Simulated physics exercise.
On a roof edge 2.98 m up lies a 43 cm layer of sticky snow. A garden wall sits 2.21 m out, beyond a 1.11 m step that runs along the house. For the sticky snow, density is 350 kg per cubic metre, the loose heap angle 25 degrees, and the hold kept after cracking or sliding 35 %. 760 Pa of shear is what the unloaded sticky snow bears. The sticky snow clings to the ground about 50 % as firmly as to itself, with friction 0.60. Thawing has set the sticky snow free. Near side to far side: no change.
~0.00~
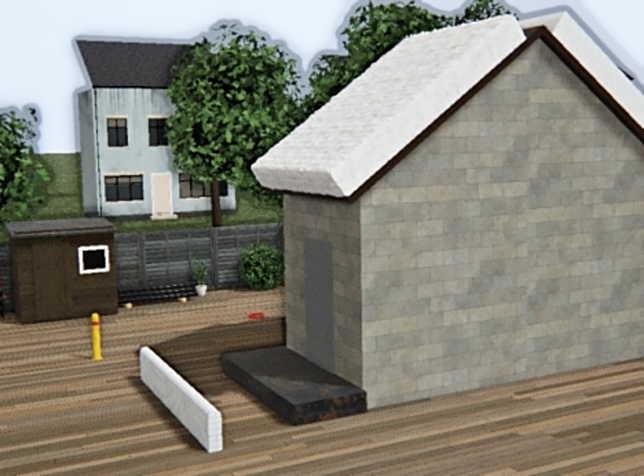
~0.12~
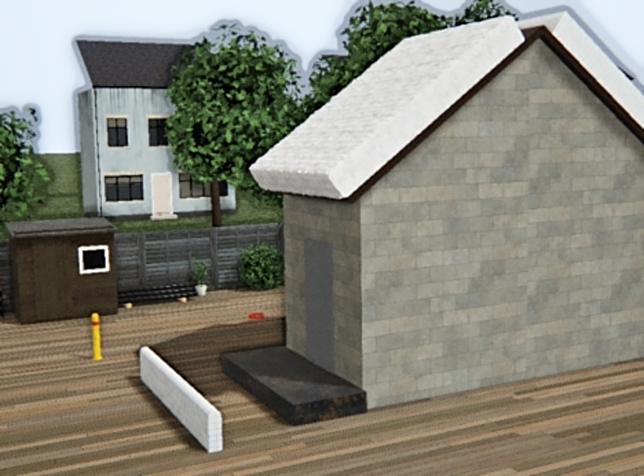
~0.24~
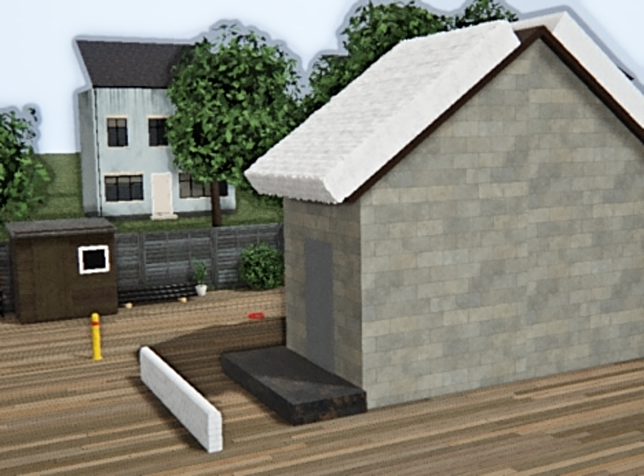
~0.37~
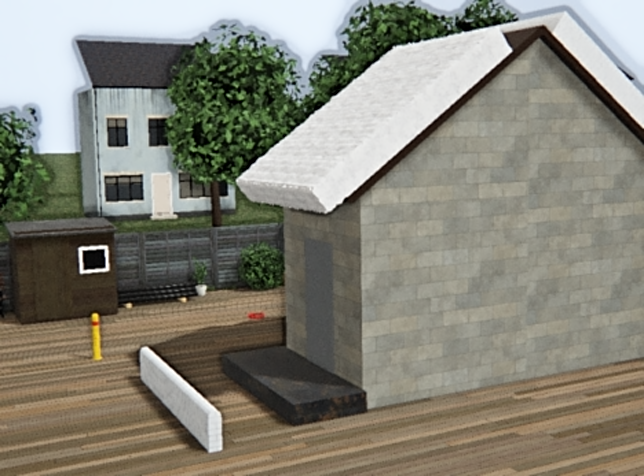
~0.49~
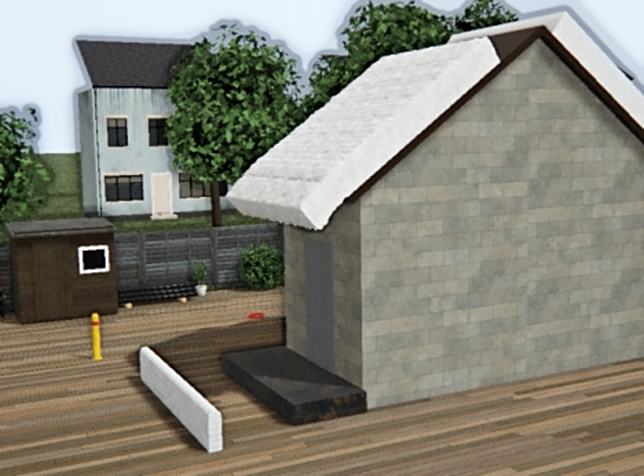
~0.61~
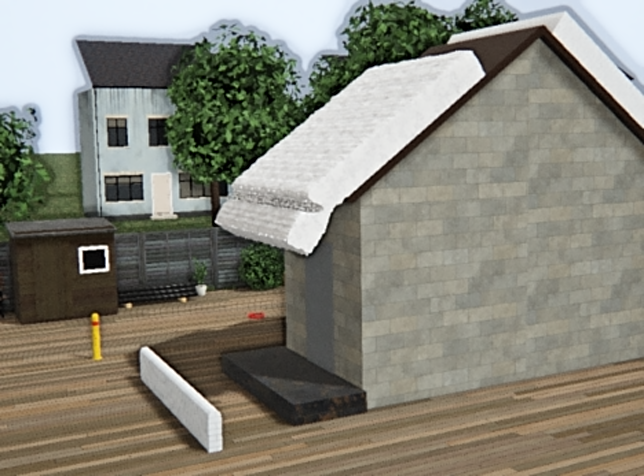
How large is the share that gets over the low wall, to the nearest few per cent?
Roughly 52 per cent.
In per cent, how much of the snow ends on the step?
4 %, roughly.
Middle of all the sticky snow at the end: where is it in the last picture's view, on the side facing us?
Position: About (148, 438).
By 1.05 s, 49 % is still on the roof and 0 % is past the low wall.
By 1.57 s, none is still on the roof and 42 % is past the low wall.
By 2.08 s, none is still on the roof and 52 % is past the low wall.
By 2.60 s, none is still on the roof and 52 % is past the low wall.
By 2.80 s, at the end, none is still on the roof and 52 % is past the low wall.
